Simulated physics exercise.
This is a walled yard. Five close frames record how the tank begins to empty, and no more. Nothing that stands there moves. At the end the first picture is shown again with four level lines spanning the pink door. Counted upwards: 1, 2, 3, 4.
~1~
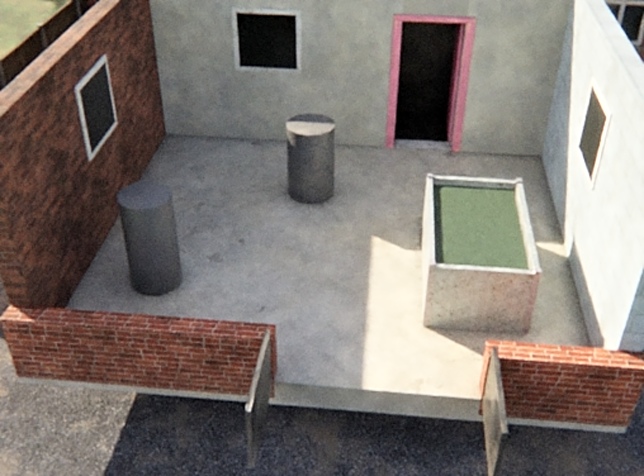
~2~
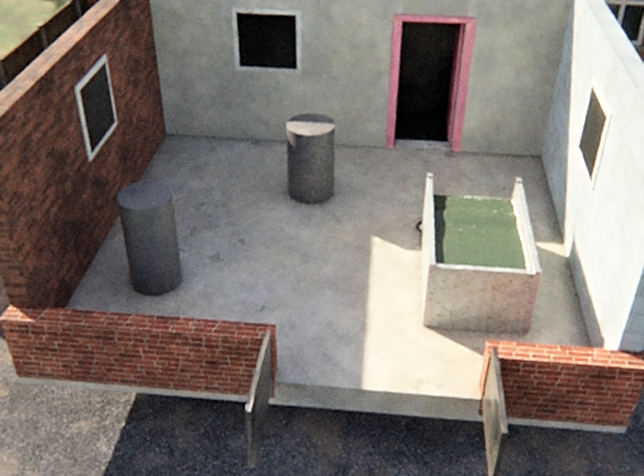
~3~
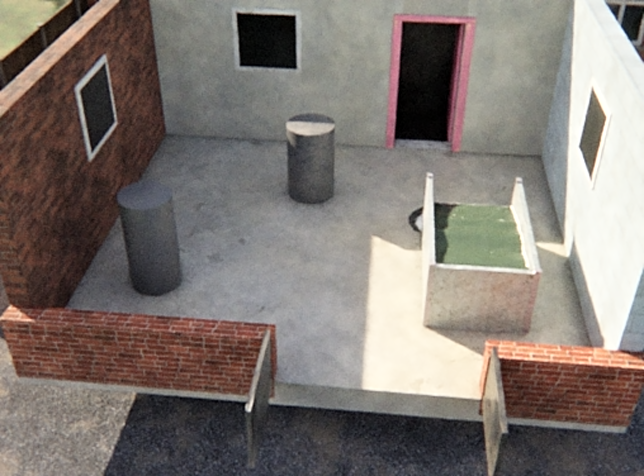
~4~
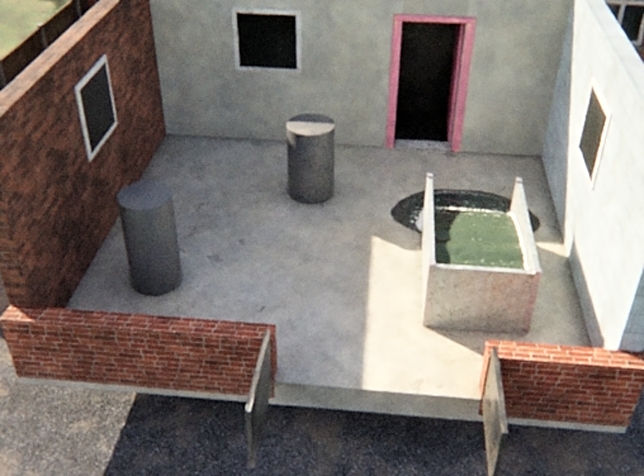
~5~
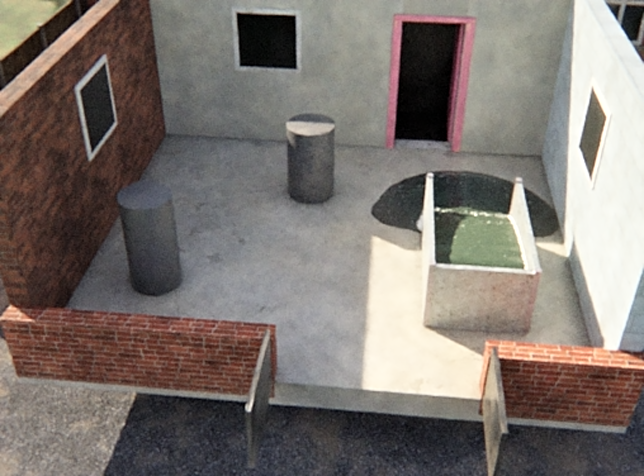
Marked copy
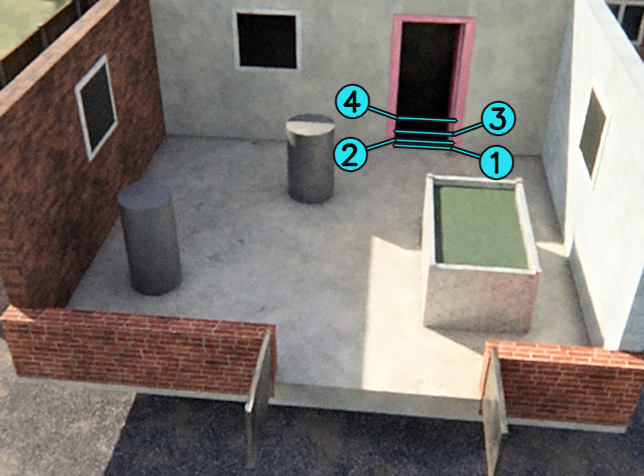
A walled yard with a pale concrete floor is seen from above, with red brick on the left and front and an open gate between the low front walls. Two grey cylinders stand at the left and centre, a pink doorway is at the back, and a tank of green water sits at the right. The tank's far side opens, and water pours out behind it, spreading in a dark, widening pool, while the camera stays still.
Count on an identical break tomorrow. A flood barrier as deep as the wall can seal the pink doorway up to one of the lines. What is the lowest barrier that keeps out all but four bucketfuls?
Line 3 just does it.
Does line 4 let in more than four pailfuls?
No, not at all.
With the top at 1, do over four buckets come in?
Yes.
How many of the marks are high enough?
Two of the four.
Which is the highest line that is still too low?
2 it is.
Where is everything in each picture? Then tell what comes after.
The first frame shows water in the tank at rest, its middle at (478, 226); foot of the pink doorway at (423, 149); open gate at (380, 328).
The second frame shows front seen at (420, 227), 1 % of the ground wet.
The third frame shows front seen at (420, 212), 3 % of the ground wet.
The fourth frame shows front seen at (416, 199), 6 % of the ground wet.
The fifth frame shows front seen at (440, 173), 11 % of the ground wet.
On the marked copy, 1 at (423, 146); 2 at (423, 141); 3 at (424, 132); 4 at (425, 119); from the bottom up 1, 2, 3, 4.
With 1, dozens of bucketfuls pour in.
With 2, some 15 bucketfuls get in.
With 3, a bucket or two gets in.
With 4, nothing gets over.
